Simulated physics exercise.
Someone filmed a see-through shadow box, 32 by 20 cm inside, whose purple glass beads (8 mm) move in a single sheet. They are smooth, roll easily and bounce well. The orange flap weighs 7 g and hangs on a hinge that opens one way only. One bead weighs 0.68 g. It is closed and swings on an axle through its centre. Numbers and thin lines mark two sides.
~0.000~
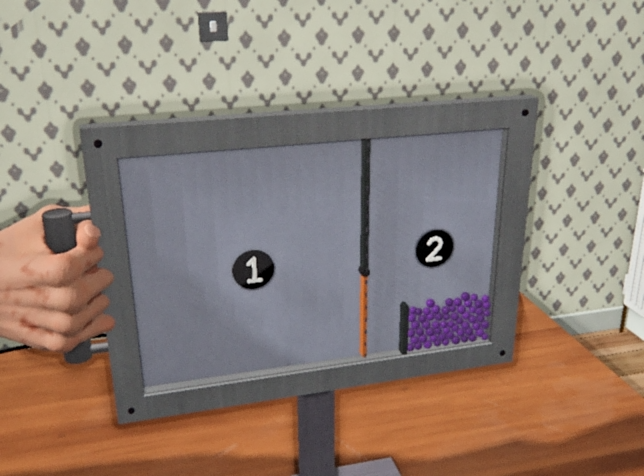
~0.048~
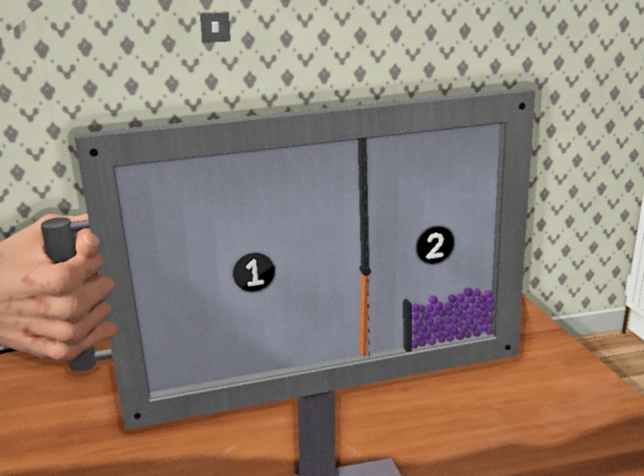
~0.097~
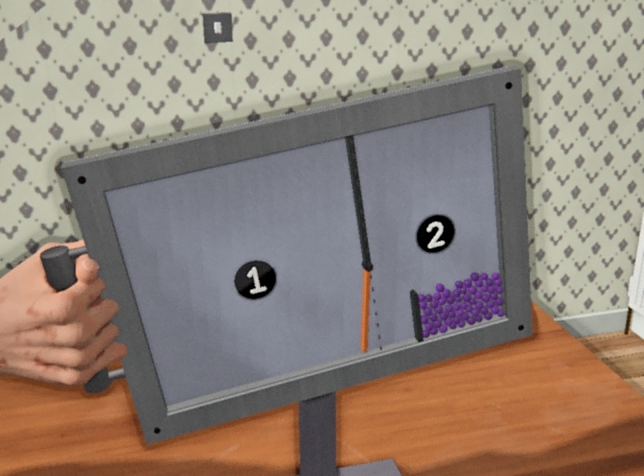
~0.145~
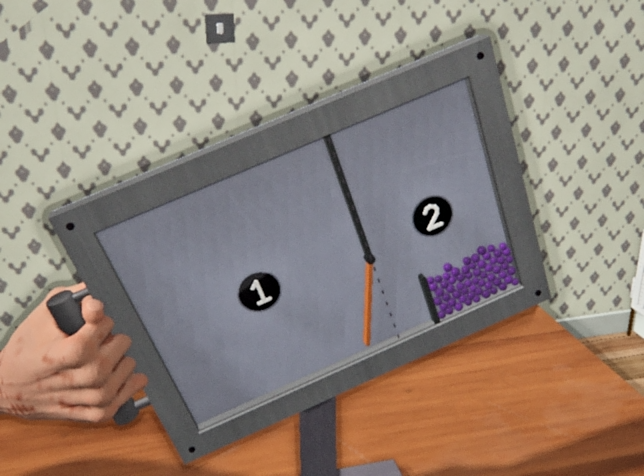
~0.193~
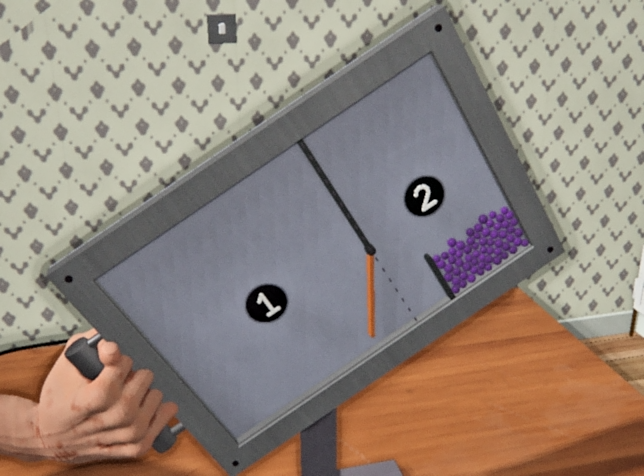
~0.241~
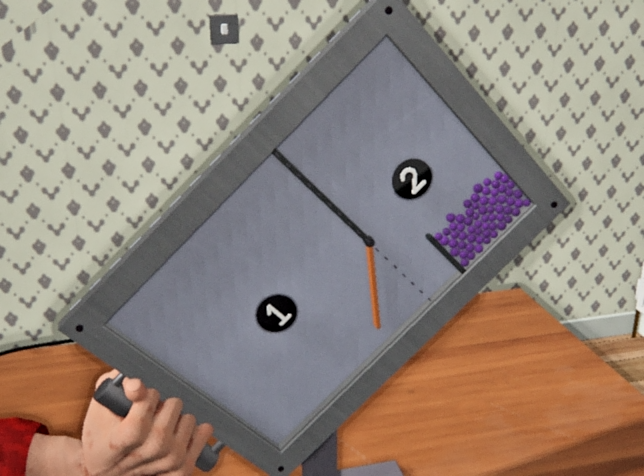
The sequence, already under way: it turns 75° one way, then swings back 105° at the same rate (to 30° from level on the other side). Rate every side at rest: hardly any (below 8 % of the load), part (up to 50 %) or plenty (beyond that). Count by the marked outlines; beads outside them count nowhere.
No. 1: Part; no. 2: Plenty.
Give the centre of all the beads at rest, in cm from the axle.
Some 1 cm right and 11 cm below.
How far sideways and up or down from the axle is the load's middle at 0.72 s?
Some 6 cm right and 6 cm below.
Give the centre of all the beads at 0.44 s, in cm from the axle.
Some 9 cm right and 8 cm above.
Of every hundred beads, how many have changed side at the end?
Some 40 per cent.
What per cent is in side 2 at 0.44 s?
Roughly 100 per cent.
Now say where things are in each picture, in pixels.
The first picture shows level; about 60 beads; beads' middle (449, 322); highest (465, 297); orange flap (364, 271); no. 1 (253, 270), no. 2 (435, 248).
The second picture shows turned 2° anticlockwise; beads' middle (453, 318); highest (468, 292).
The third picture shows turned 8° anticlockwise; beads' middle (462, 304); highest (475, 277); wall ends (367, 260), (414, 294).
The fourth picture shows turned 19° anticlockwise; beads' middle (474, 280); highest (503, 246); orange flap (370, 258).
The fifth picture shows turned 31° anticlockwise; beads' middle (481, 249); highest (505, 211).
The sixth picture shows turned 43° anticlockwise; beads' middle (483, 218); highest (499, 176); orange flap (369, 241) tilted 6°; no. 1 (277, 314), no. 2 (412, 179).
By 0.44 s, it stands 75° anticlockwise; the beads' middle is 9 cm right of and 8 cm above the centre; no. 2, 100 %; orange flap open 61°.
By 0.72 s, it stands 22° anticlockwise; the beads' middle is 6 cm right of and 6 cm below the centre; no. 1, 40 %, no. 2, 60 %; orange flap open 51°.
By 1.00 s, it stands 30° clockwise; the beads' middle is 2 cm left of and 10 cm below the centre; no. 1, 40 %, no. 2, 60 %; orange flap open 16°.
At rest by 1.8 s, it stands 30° clockwise; no. 1, 40 %, no. 2, 60 %; orange flap open 16°.
